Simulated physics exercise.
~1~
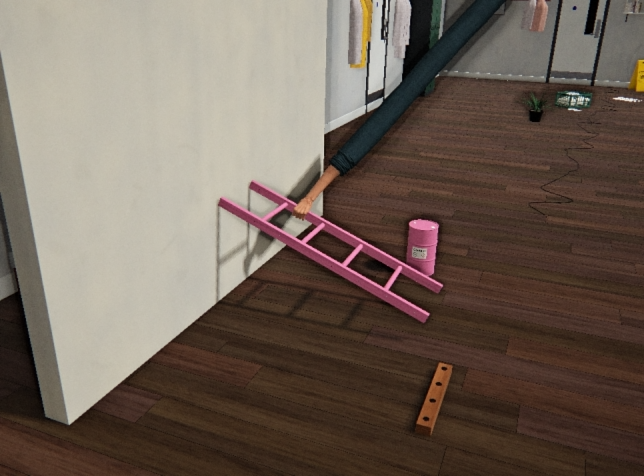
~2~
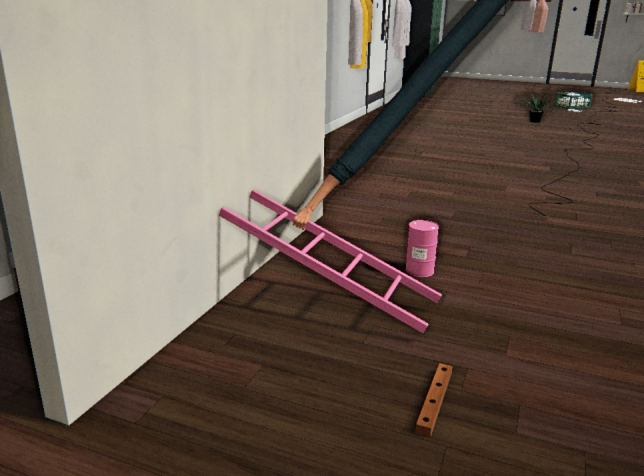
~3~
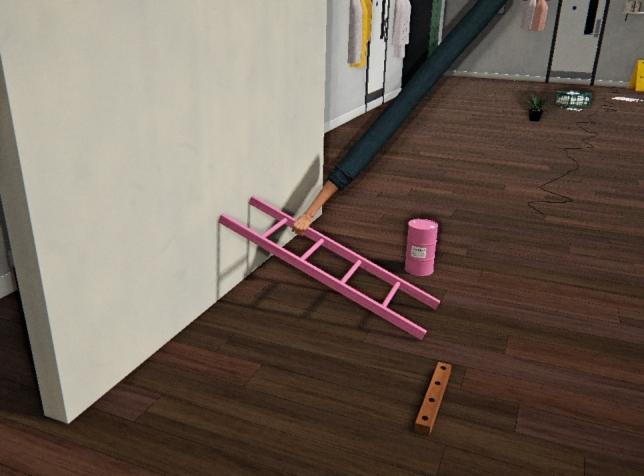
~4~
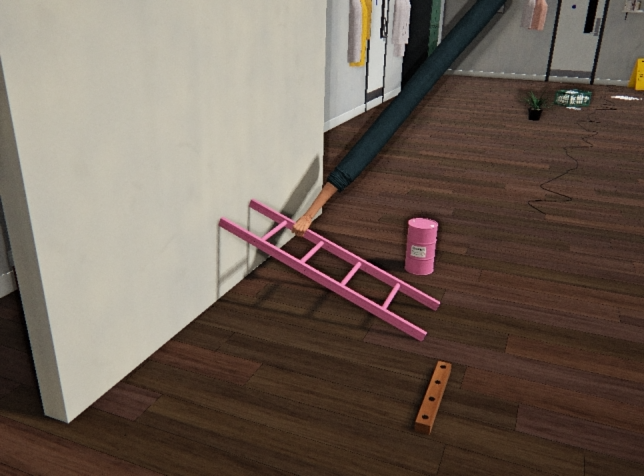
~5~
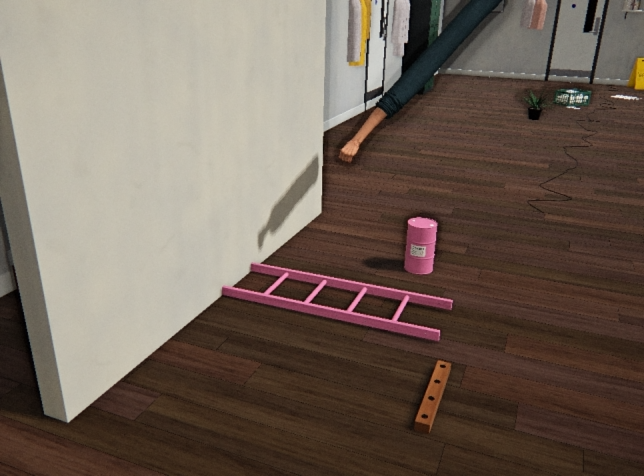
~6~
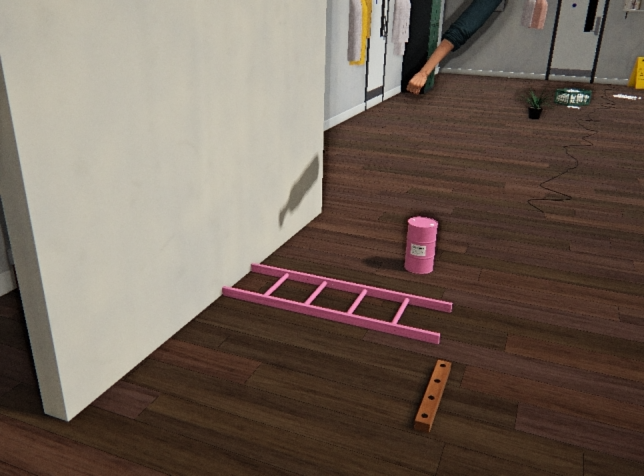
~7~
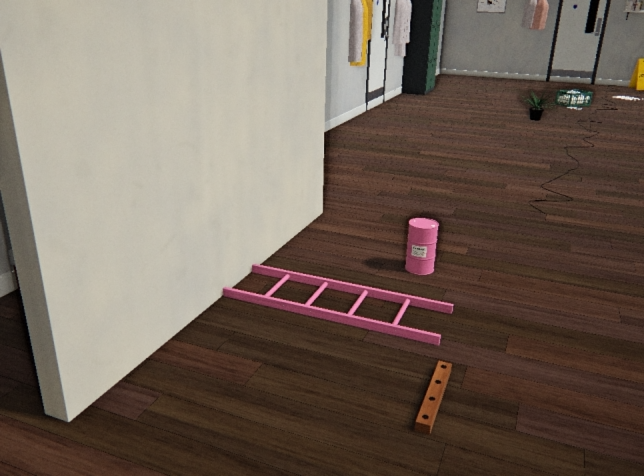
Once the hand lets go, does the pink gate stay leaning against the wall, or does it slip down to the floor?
It slips down. The feet give way a little to the right and the pink gate ends up lying flat on the floor.
